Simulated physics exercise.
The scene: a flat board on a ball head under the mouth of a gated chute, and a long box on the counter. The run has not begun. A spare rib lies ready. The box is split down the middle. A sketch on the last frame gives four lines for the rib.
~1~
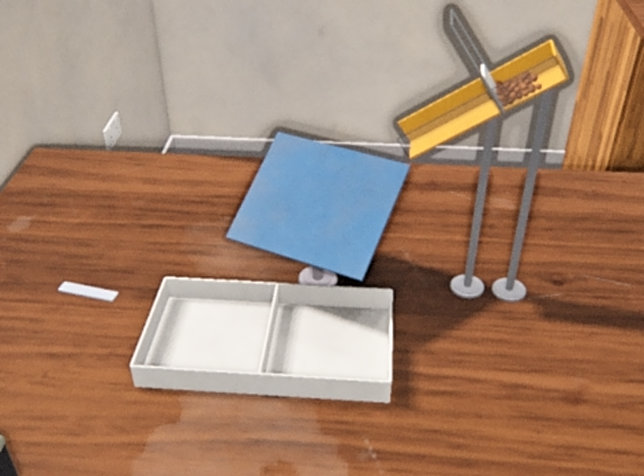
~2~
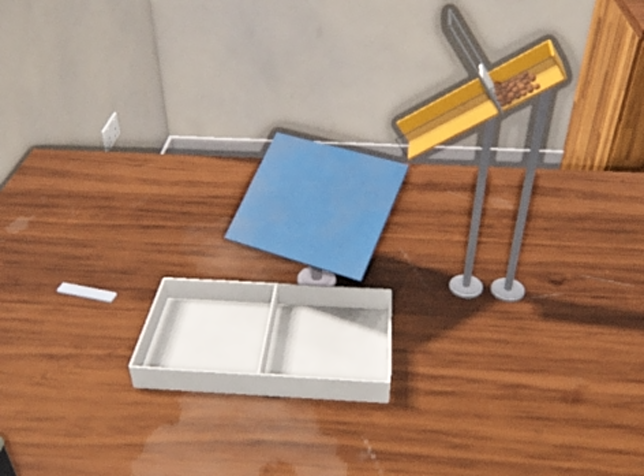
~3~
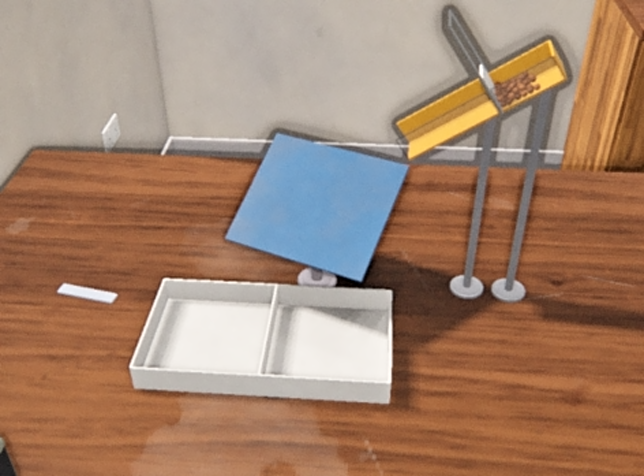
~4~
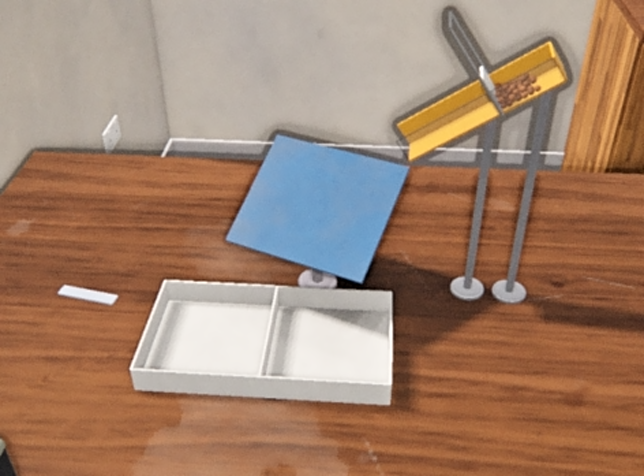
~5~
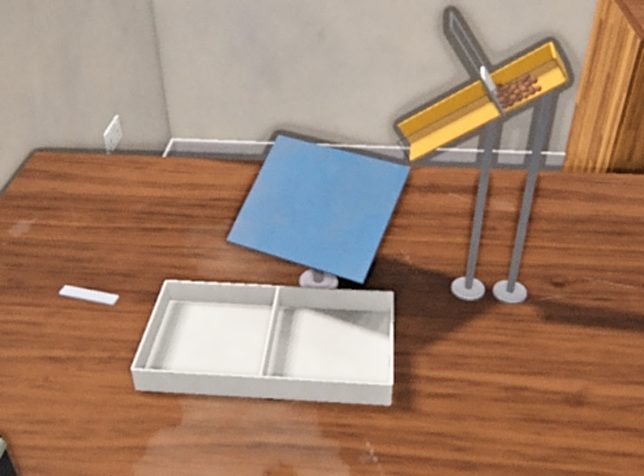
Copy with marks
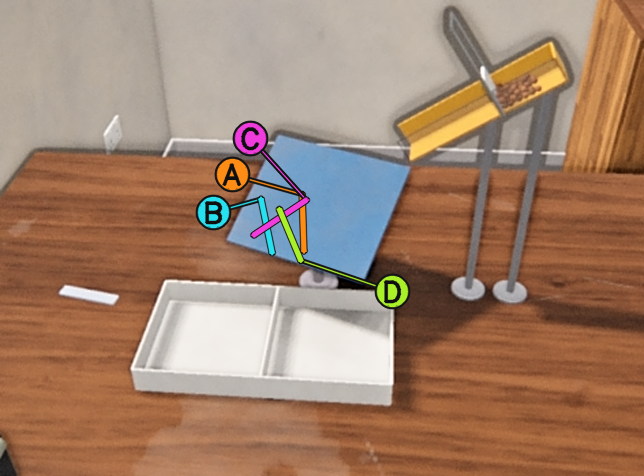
Nothing moved apart from a slight shake of the view; small brown balls sat behind a closed gate in a yellow chute, above a tilted blue board and a white two-part box.
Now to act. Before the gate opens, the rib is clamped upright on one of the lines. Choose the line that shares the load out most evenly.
The answer is line B.
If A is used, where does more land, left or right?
Right.
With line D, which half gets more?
The right half.
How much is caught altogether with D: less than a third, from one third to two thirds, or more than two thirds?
It is more than two thirds.
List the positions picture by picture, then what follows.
In the first frame, load behind the gate at (512, 89), cereal balls; lip of the chute at (411, 150), sloping gently.
In the second frame, middle of the board at (316, 202), tilted fairly steeply; middle of its low edge at (290, 258); of its high edge at (340, 148).
In the third frame, front corners of the box at (130, 367) and (390, 382); front end of its middle wall at (259, 375); gate still shut at (484, 76).
In the fourth frame, middle of the load at (511, 91); lip at (410, 153).
In the fifth frame, middle of the load at (512, 91); lip at (411, 153).
On the marked copy, line A from (302, 194) to (303, 251); line B from (261, 199) to (272, 252); line C from (306, 199) to (253, 235); line D from (279, 209) to (300, 260).
For line A, of what is caught, a small part in the left half, nearly all in the right.
For line B, of what is caught, about half in the left half, about half in the right.
For line C, of what is caught, most in the left half, about a quarter in the right.
For line D, of what is caught, none in the left half, all in the right.
